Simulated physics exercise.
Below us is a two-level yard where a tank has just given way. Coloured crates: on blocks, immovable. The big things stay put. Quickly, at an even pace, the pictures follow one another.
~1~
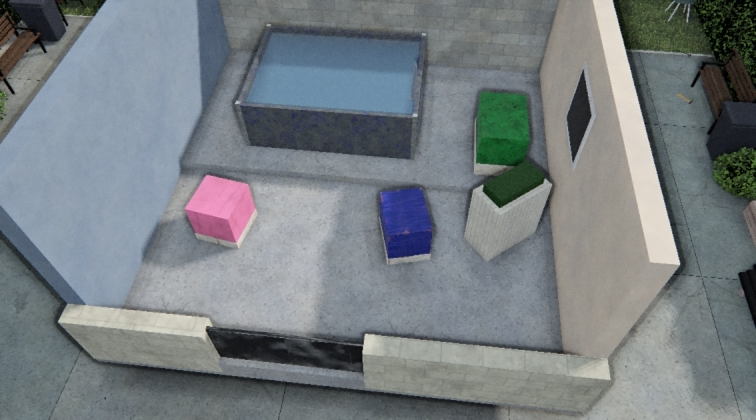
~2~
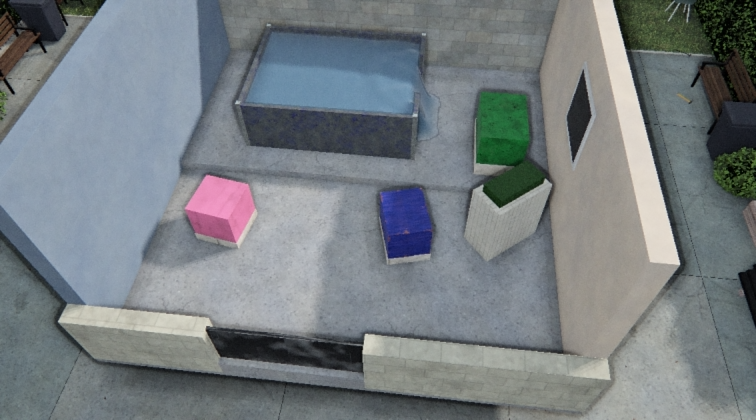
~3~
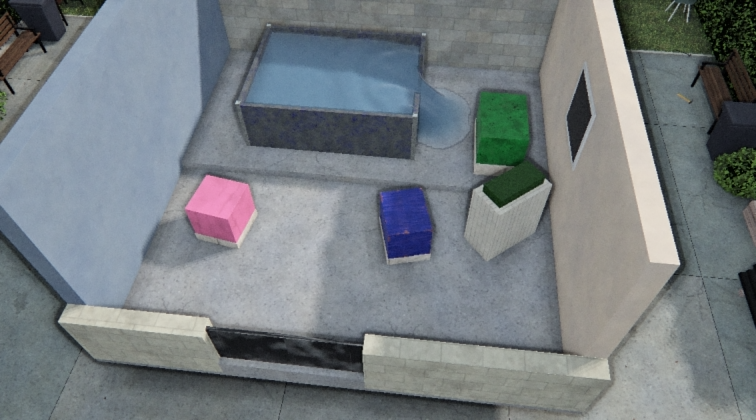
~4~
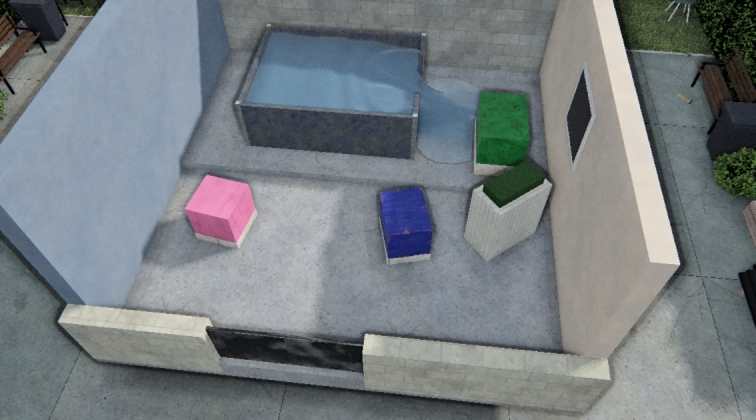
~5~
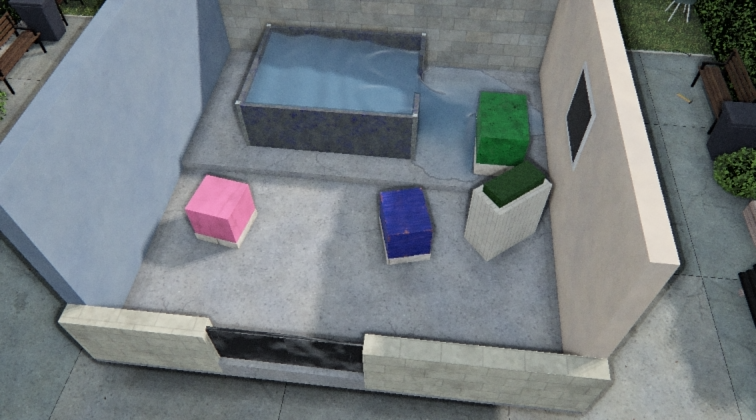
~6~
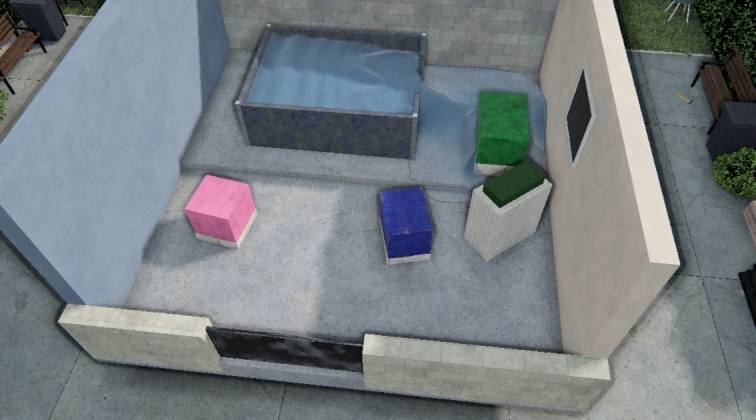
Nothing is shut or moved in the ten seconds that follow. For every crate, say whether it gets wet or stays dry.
Green crate: Wet; blue crate: Wet; pink crate: Wet.
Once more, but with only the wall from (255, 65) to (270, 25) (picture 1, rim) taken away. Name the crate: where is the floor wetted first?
The pink crate.
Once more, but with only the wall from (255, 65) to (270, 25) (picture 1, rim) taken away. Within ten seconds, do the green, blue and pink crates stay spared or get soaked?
Result: Green crate is not reached; blue crate is swamped; pink crate is swamped.
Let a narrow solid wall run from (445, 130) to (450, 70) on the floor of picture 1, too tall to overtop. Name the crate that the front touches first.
My answer: The green one.
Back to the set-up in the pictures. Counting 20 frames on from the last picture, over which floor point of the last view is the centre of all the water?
I'd mark it close to (403, 134).
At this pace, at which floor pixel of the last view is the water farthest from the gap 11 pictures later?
I'd say around (501, 375).
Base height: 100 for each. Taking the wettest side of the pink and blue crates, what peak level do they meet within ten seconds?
Peak levels: Approx. 150 % then 200 %.
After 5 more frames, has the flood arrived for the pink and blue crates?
Briefly, pink: Not wet; blue: Got wet.
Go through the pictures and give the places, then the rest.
The open tank at (337, 72) is whole and still, in the first frame.
Water pours out at (416, 100) and has run to (430, 96), in the second frame.
The front is at (461, 100), out from the gap at (416, 103), in the third frame.
Water pours out at (416, 103) and has run to a hidden place, in the fourth frame.
Water pours out at (416, 103) and has run to (540, 119), in the fifth frame.
Water pours out at (416, 103) and has run to (538, 88), in the sixth frame.
A moment on, water covers 25 % of the floor; the green crate water round its plinth, the blue crate water round its plinth, the pink crate not reached.
Next, water covers 45 % of the floor; the green crate water round its plinth, the blue crate water round its plinth, the pink crate not reached.
Then, water covers 65 % of the floor; the green crate water round its plinth, the blue crate water round its plinth, the pink crate water round its plinth.
Later, water covers 95 % of the floor; the green crate water round its plinth, the blue crate water round its plinth, the pink crate water round its plinth.
In the end, water covers 95 % of the floor; the green crate was topped, the blue crate was topped, the pink crate was topped.
